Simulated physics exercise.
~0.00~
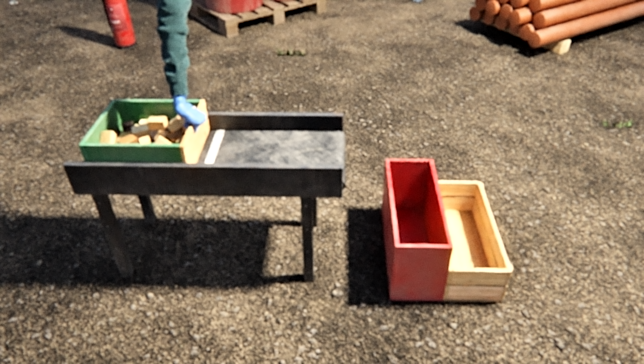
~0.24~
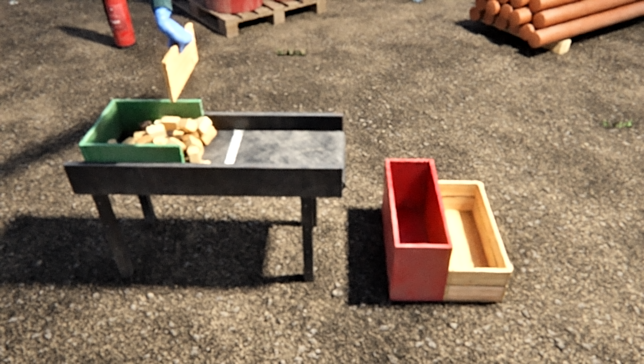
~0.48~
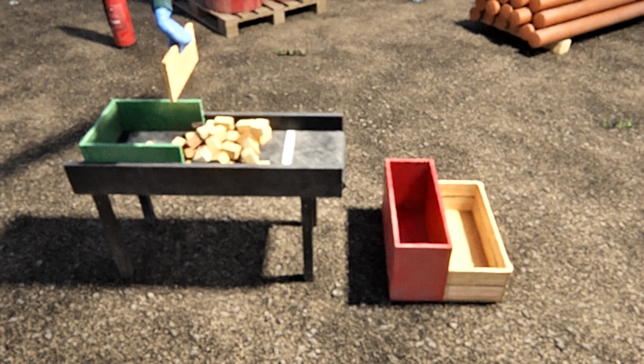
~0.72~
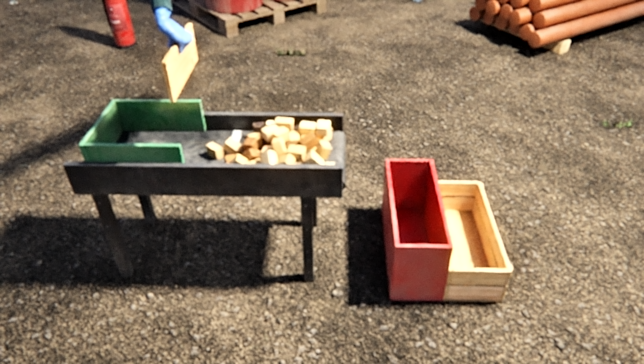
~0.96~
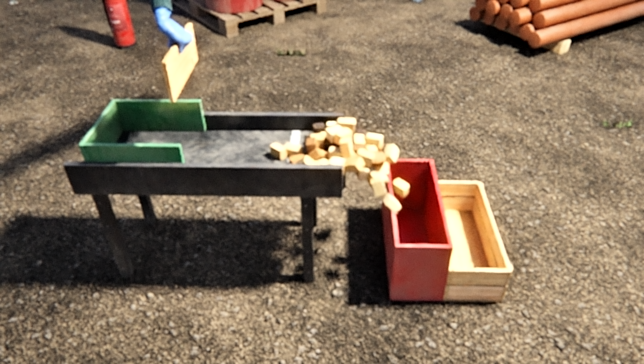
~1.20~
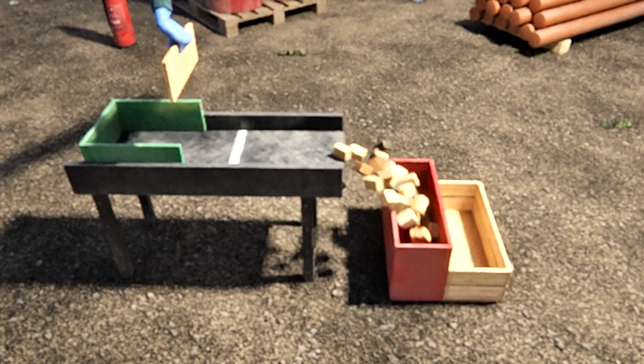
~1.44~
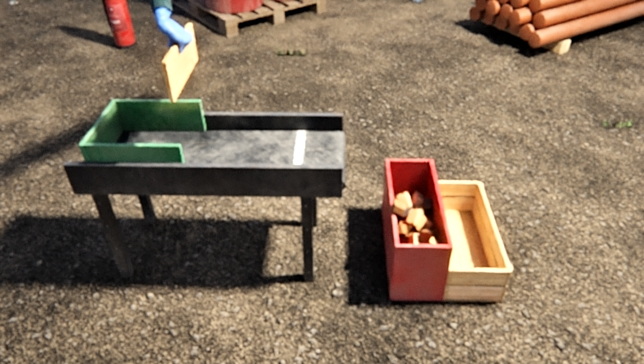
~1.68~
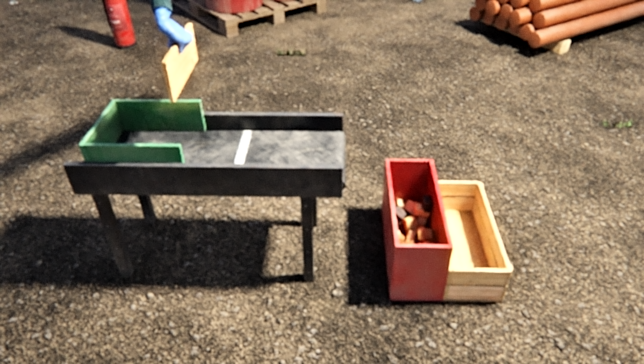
A gloved hand lifts a gate, and wooden blocks ride a belt into a red bin.
